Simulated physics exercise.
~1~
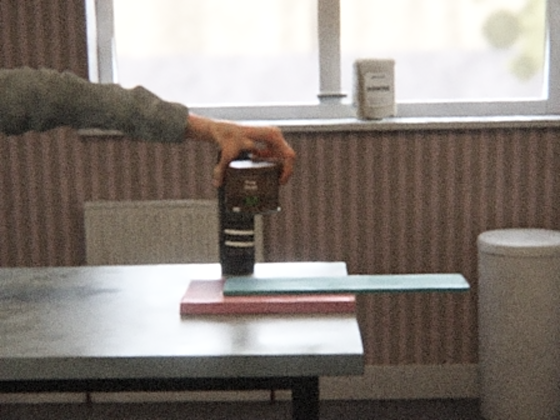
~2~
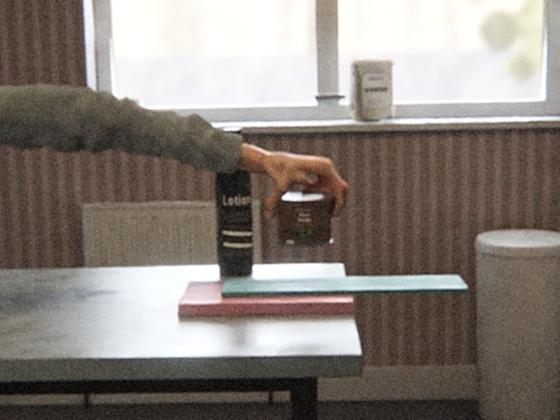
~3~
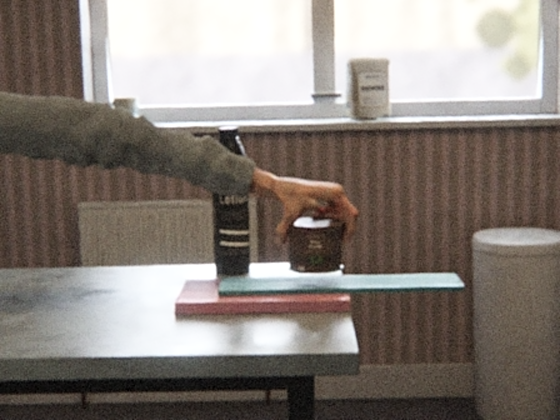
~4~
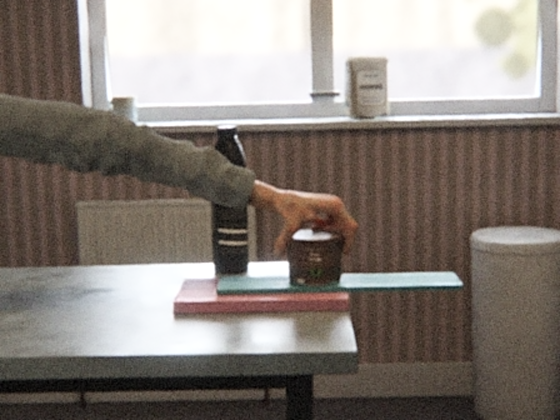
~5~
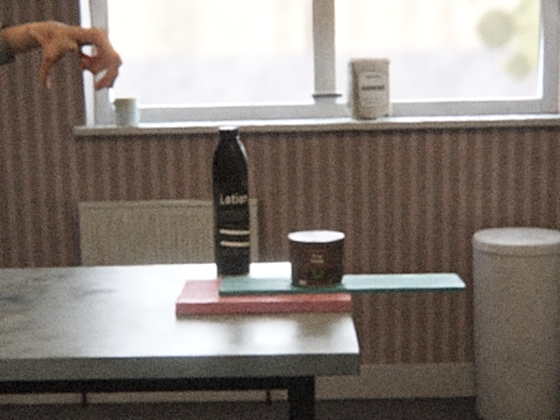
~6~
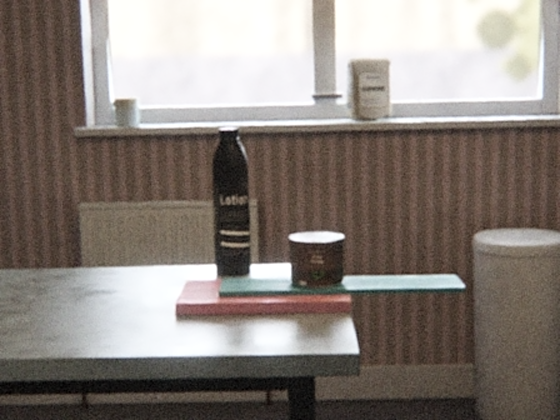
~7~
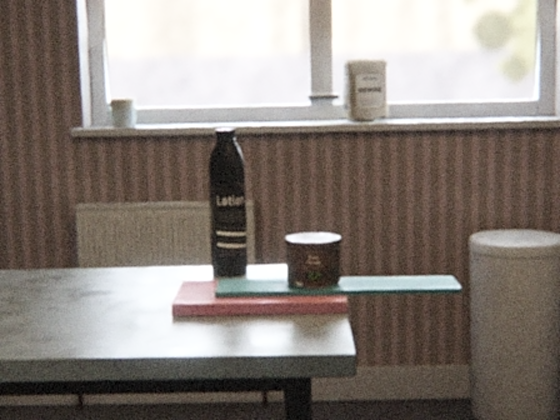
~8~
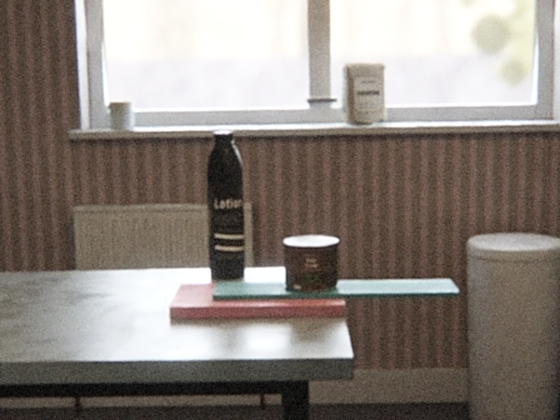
In this clip, a hand lowers a brown tub onto a turquoise board that overhangs a table's edge atop a pink slab, beside a black bottle, then lets go and withdraws to the left, and the board stays balanced with everything still in place.
